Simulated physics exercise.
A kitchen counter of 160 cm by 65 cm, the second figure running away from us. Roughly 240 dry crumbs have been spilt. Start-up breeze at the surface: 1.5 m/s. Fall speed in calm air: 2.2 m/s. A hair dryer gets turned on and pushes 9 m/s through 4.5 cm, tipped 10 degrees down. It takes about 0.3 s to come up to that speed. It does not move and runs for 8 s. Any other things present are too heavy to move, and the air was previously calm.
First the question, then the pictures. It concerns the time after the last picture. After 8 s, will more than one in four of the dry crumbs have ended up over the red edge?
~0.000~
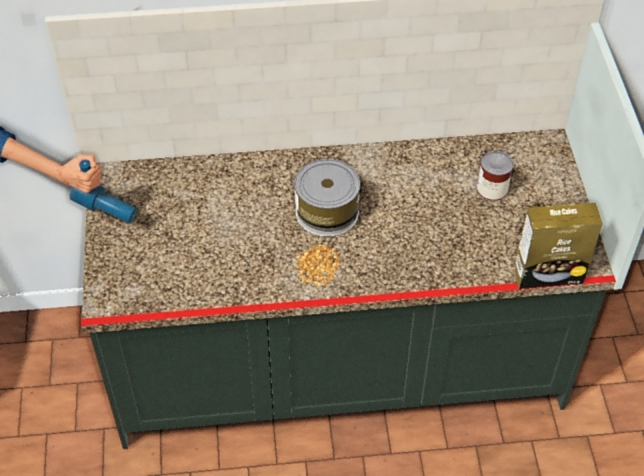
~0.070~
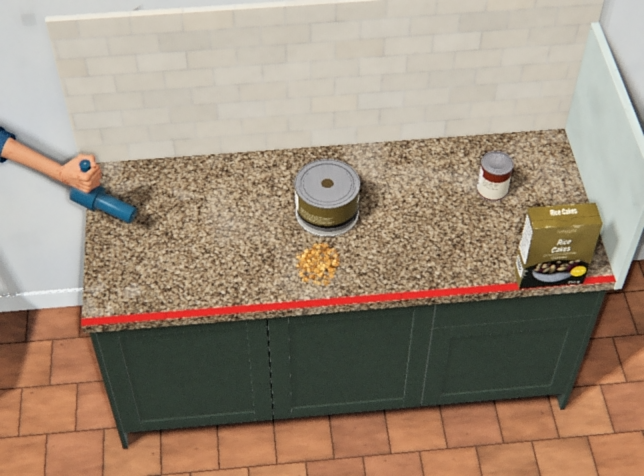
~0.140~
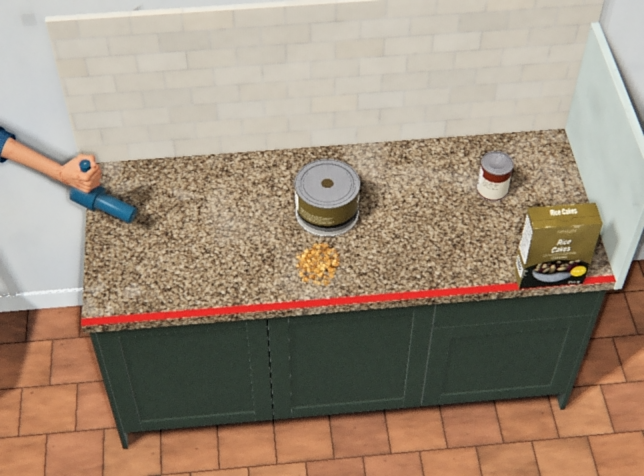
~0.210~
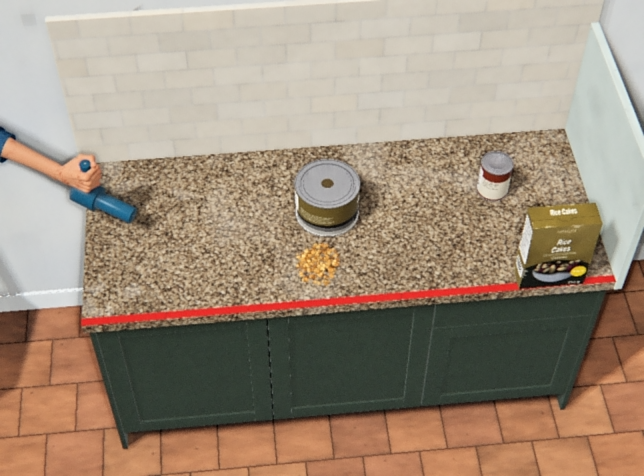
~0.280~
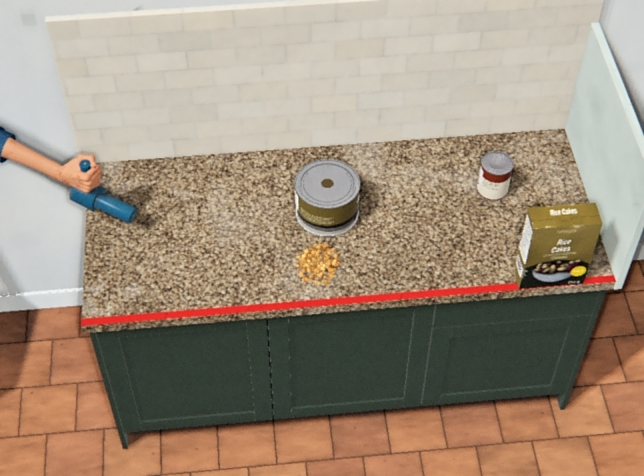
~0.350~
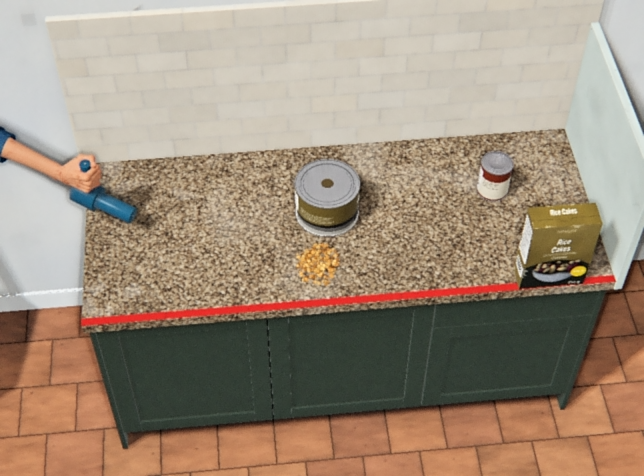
Loss there overshoots a quarter.
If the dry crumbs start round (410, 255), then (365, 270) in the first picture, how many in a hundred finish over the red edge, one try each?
Near 1 % for the first and near 50 % for the second.
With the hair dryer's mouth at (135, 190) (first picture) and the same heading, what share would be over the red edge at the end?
Around 90 per cent would end up there.
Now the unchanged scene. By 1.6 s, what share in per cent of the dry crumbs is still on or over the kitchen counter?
Around 50 in a hundred are still there.
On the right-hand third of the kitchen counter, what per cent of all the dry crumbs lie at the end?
50 %.
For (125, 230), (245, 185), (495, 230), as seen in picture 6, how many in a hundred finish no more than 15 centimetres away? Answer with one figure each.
Estimates in listed order: 0 %; 0 %; 15 %.
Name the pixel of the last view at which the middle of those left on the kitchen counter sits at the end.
Centre: Approx. (508, 265) px, last frame.
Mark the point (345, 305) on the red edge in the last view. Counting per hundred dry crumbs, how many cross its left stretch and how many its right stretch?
Estimate: Left ~ 0 %; right ~ 50 %.
After 1.6 s, 36 % are on the move or not yet settled, 47 % are over the red edge; the middle of those still in play is near (506, 266).
After 2.6 s, 35 % are on the move or not yet settled, 47 % are over the red edge; the middle of those still in play is near (506, 266).
After 4.4 s, 33 % are on the move or not yet settled, 47 % are over the red edge; the middle of those still in play is near (504, 264).
After 8.0 s, at the end, 47 % are over the red edge; the middle of those still in play is near (508, 265).
